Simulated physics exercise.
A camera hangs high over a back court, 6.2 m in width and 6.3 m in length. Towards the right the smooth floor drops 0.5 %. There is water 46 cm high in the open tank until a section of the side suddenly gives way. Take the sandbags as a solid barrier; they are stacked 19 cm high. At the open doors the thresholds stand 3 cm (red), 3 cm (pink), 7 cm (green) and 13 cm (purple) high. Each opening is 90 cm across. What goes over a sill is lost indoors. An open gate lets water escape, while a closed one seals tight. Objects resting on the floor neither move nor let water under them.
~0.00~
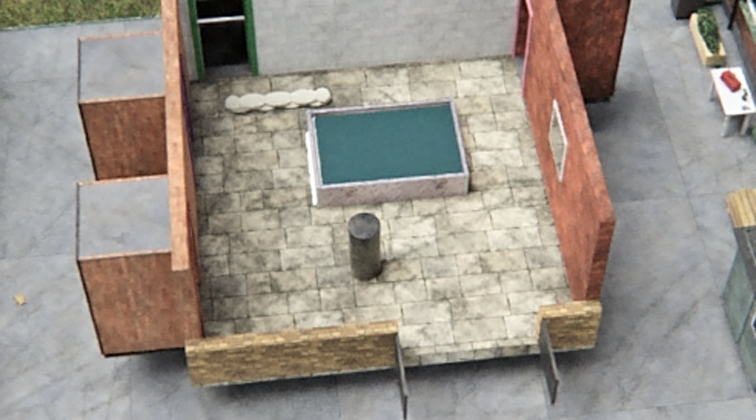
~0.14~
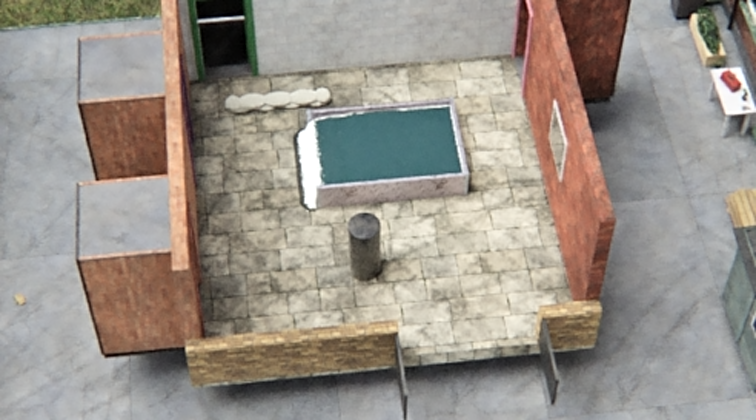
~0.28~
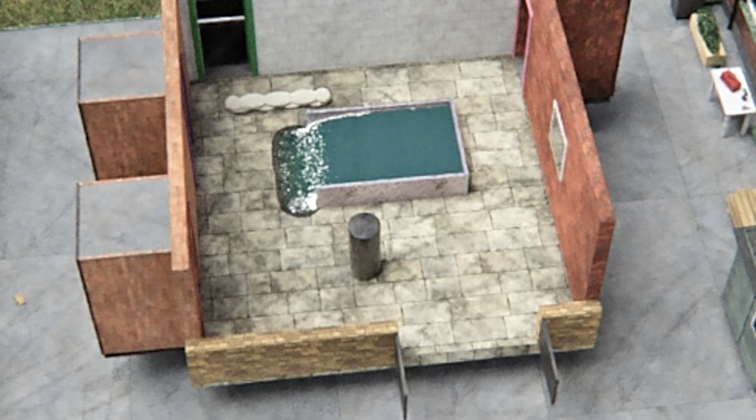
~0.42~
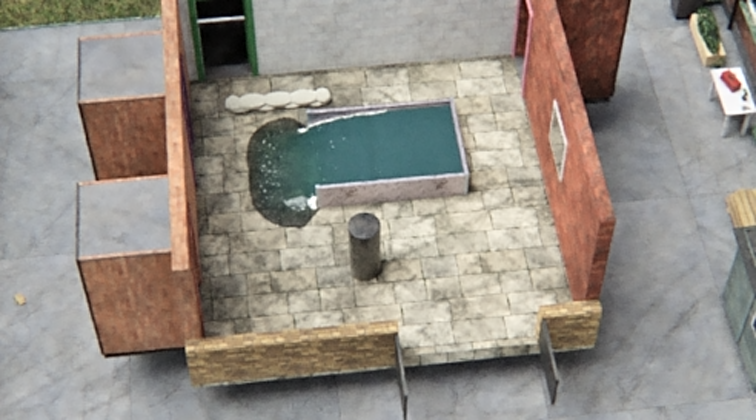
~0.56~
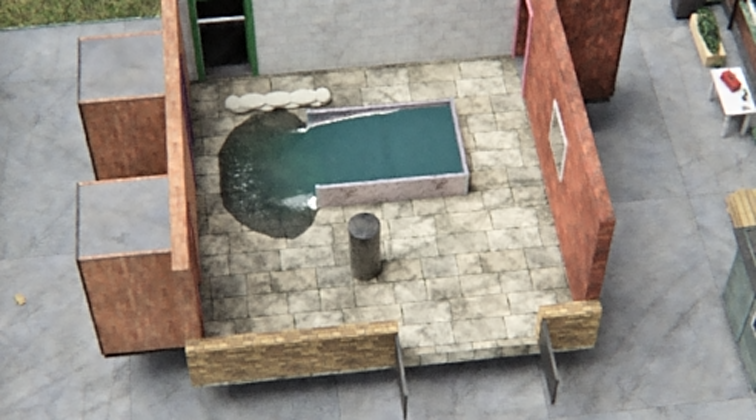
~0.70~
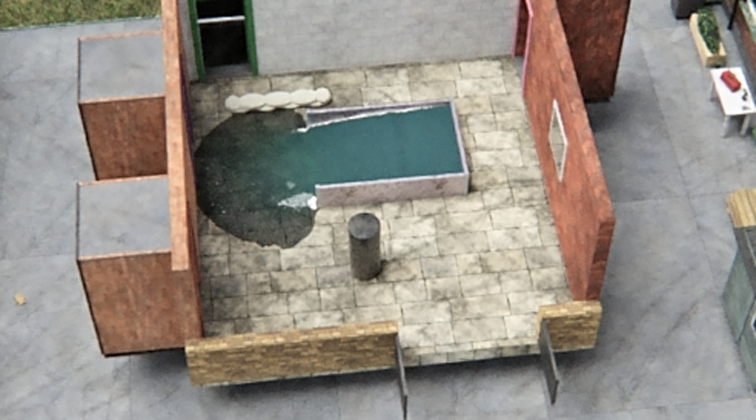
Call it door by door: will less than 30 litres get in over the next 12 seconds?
Red door - no, 30 litres or more; pink door - no, 30 litres or more; green door - no, 30 litres or more; purple door - no, 30 litres or more.
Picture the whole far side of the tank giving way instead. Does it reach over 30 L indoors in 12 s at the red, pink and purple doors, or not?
Door by door - red: Within bounds, pink: Out of bounds, purple: Within bounds.
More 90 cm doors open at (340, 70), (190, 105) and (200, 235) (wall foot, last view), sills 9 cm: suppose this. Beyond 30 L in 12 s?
The first one doesn't reach it, the second one exceeds it, and the third one exceeds it.
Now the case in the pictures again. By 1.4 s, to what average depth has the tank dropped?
It averages close to 31 cm.
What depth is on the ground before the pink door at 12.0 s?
6.0 cm or so.
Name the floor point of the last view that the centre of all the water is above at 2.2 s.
At about (316, 171).
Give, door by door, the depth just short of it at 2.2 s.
Red 6 cm, pink 0 cm, green 9 cm, purple 25 cm.
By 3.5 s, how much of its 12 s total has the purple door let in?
Share: ~ 85 %.
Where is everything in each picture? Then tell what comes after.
The open tank at (386, 145) is whole and still, 46 cm deep, in the first frame.
The front is at (310, 207), 0.9 m from the gap at (316, 162); 0.3 m2 of floor is under water; 46 cm left at the back of the open tank, in the second frame.
The front is at (301, 214), 1.1 m from the gap at (316, 164); 1.1 m2 of floor is under water; 46 cm left at the back of the open tank, in the third frame.
The front is at (262, 132), 1.3 m from the gap at (316, 164); 2.1 m2 of floor is under water; 46 cm left at the back of the open tank, in the fourth frame.
Water pours out at (316, 164) and has run 1.7 m, to (224, 152); typically 6 cm deep outside, 46 cm at the open tank's back, in the fifth frame.
Water pours out at (316, 164) and has run 2.1 m, to (204, 206); typically 5 cm deep outside, 46 cm at the open tank's back, in the sixth frame.
After 1.4 s water covers 20 % of the floor and is deepest (26 cm) near (195, 175); red door not reached, pink door not reached, green door not reached, purple door 25 cm at the sill, 18 L in.
After 2.2 s water covers 25 % of the floor and is deepest (26 cm) near (206, 182); red door 6 cm at the sill, 0 L in, pink door not reached, green door 9 cm at the sill, 0 L in, purple door 25 cm at the sill, 60 L in.
After 3.5 s water covers 35 % of the floor and is deepest (24 cm) near (191, 87); red door 7 cm at the sill, 9 L in, pink door not reached, green door 16 cm at the sill, 38 L in, purple door 21 cm at the sill, 128 L in.
After 7.0 s water covers 80 % of the floor and is deepest (10 cm) near (205, 362); red door 7 cm at the sill, 35 L in, pink door 7 cm at the sill, 9 L in, green door 8 cm at the sill, 102 L in, purple door 8 cm at the sill, 149 L in.
After 12.0 s water covers 95 % of the floor and is deepest (8 cm) near (467, 167); red door 4 cm at the sill, 62 L in, pink door 6 cm at the sill, 89 L in, green door 3 cm at the sill, 104 L in, purple door 3 cm at the sill, 149 L in.
